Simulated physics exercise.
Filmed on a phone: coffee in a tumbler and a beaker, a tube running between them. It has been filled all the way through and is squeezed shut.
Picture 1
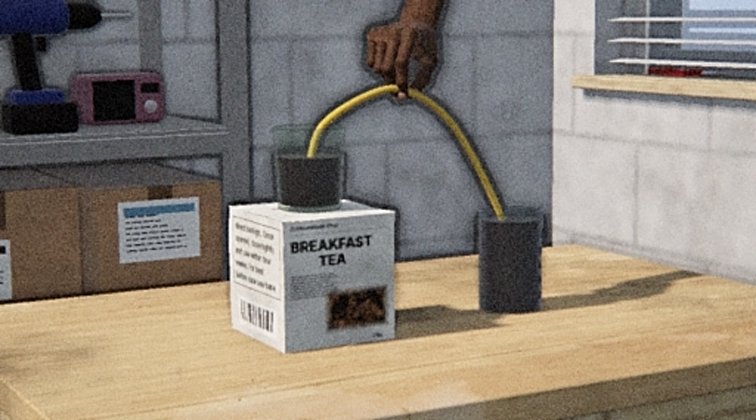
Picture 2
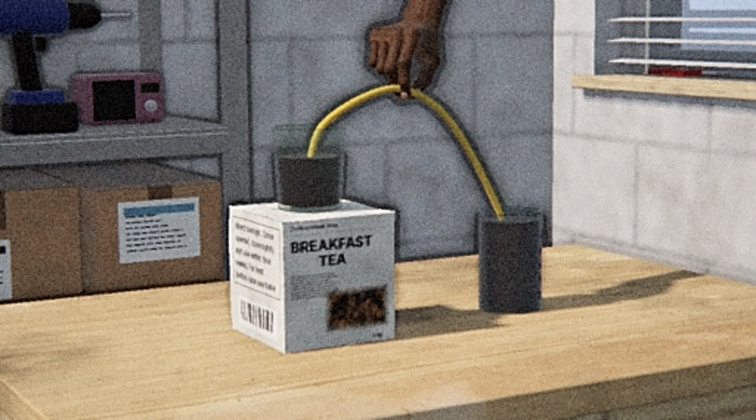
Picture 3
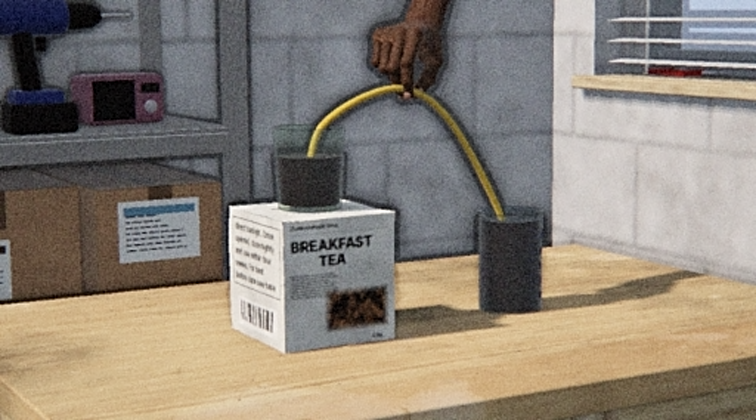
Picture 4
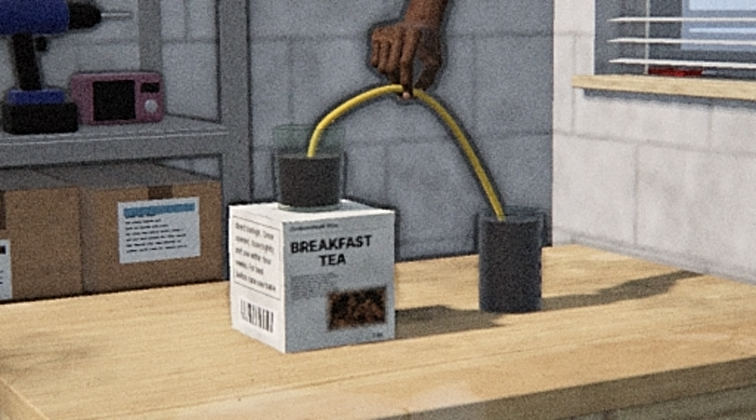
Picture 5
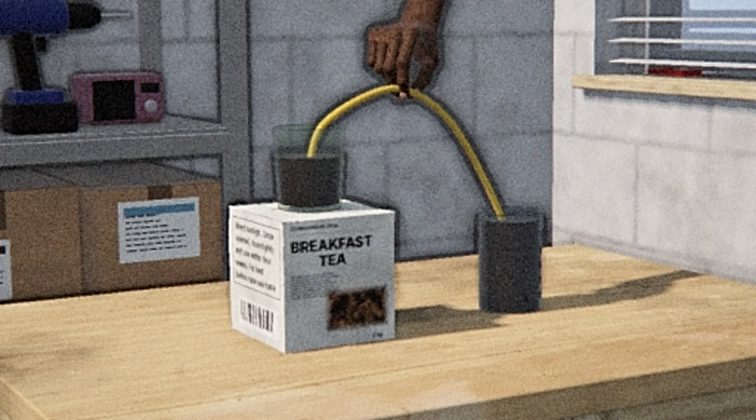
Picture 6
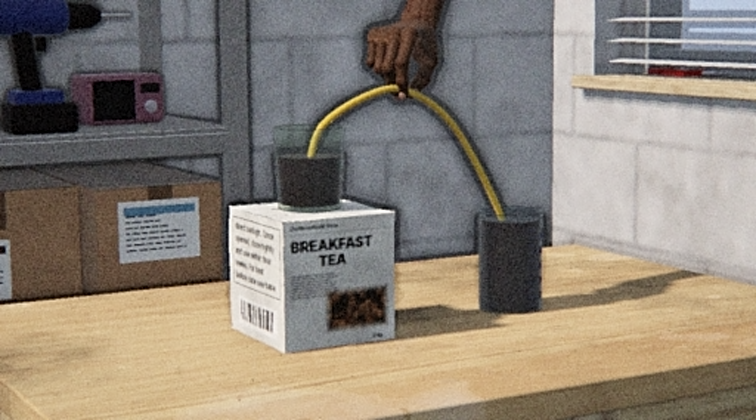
A brown hand pinches a yellow tube at the top of its arch, between a clear tumbler of dark liquid on a white breakfast tea box and a nearly full beaker on the pale wooden tabletop to the right. Behind, a grey block wall meets shelves with a blue drill, pink device and cardboard boxes at left, and a window at right. Seen from slightly above, nothing visibly moves, the camera included.
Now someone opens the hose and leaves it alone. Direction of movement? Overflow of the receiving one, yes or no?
Flow: Right. Taker: Yes.
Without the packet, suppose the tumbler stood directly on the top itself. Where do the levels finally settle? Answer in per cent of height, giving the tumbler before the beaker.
90 and 70 %.
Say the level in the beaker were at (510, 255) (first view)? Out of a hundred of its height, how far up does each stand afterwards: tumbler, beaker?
About 15 and 85 per cent.
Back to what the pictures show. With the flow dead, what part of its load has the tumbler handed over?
I get 75 in a hundred.
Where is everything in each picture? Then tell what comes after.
The hose is pinched; tumbler (309, 165) about two thirds full, up on the packet; beaker (510, 258) nearly full, on the top itself, in the first picture.
Nothing flows; tumbler about two thirds full, surface at (309, 156); beaker nearly full, surface at (511, 219), in the second picture.
Fingers on the hose; tumbler (309, 165) about two thirds full; beaker (510, 258) nearly full, in the third picture.
Still shut; tumbler about two thirds full, surface at (309, 156); beaker nearly full, surface at (511, 219), in the fourth picture.
The hose is pinched; tumbler (309, 165) about two thirds full, up on the packet; beaker (510, 258) nearly full, on the top itself, in the fifth picture.
Nothing flows; tumbler about two thirds full, surface at (309, 156); beaker nearly full, surface at (511, 219), in the sixth picture.
Soon after, the tumbler is about half full; the beaker is full to the brim; some has gone over the lower rim.
Later, the tumbler is about a quarter full; the beaker is full to the brim; some has gone over the lower rim.
In the end, the tumbler is nearly empty; the beaker is full to the brim; some has gone over the lower rim.
